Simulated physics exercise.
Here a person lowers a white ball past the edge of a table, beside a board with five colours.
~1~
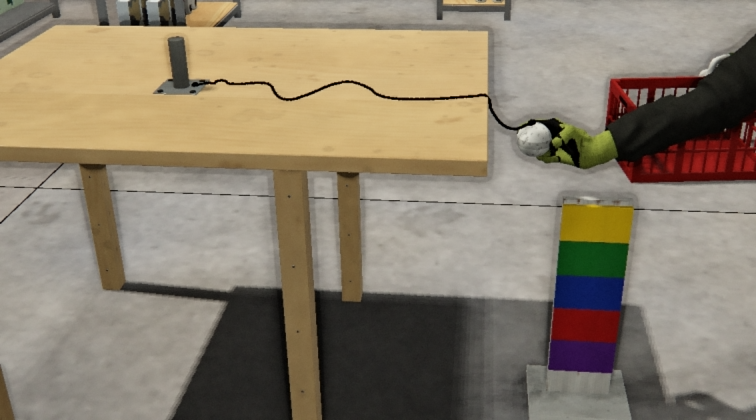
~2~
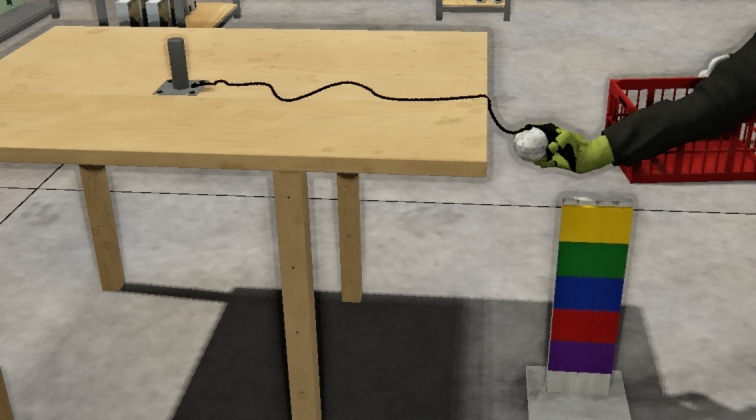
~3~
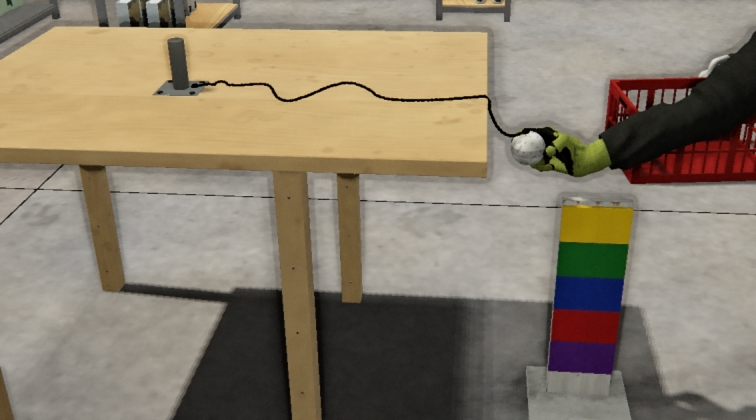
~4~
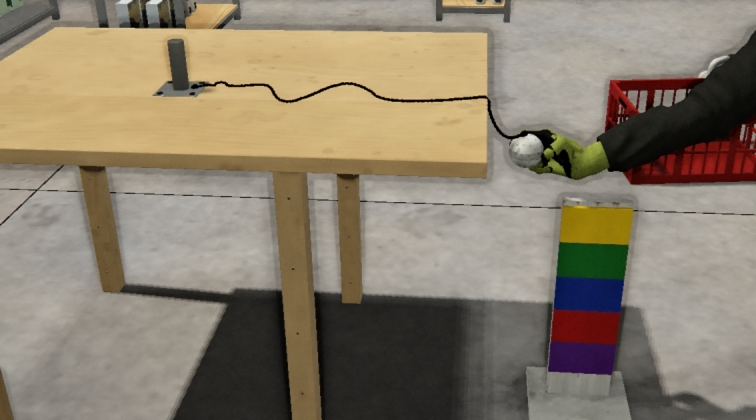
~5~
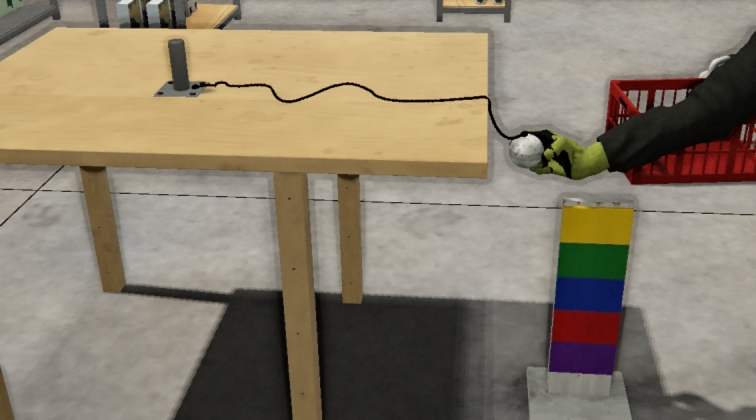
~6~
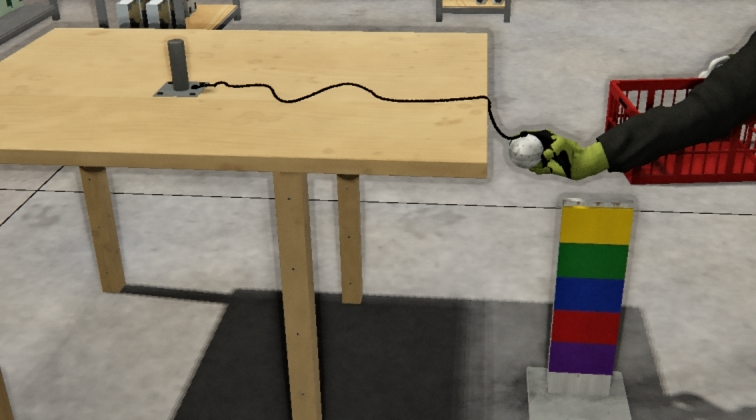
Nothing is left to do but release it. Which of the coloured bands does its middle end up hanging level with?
It ends up level with the green band.
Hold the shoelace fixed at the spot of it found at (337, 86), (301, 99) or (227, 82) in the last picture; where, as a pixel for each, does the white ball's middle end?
Pixel places, try by try: (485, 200), (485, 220), (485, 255).
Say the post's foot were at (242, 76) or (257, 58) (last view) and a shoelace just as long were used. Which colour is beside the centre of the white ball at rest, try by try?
Try one - blue; try two - blue.
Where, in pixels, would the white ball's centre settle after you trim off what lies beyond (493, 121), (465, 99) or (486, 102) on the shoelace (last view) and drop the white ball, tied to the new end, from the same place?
Cut 1: About (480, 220). Cut 2: About (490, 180). Cut 3: About (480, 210).
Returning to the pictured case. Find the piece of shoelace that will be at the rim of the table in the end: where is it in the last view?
In the last picture it is at roughly (393, 101).
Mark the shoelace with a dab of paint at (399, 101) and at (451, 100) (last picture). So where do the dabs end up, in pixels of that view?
Final positions are (488, 107) and (487, 155), in that order.
Soon after, ball near (518, 249); level with green.
Then, ball near (459, 249); level with green.
Further on, ball near (493, 259); level with green.
At rest, ball near (484, 259); level with green. The shoelace holds its middle at green.
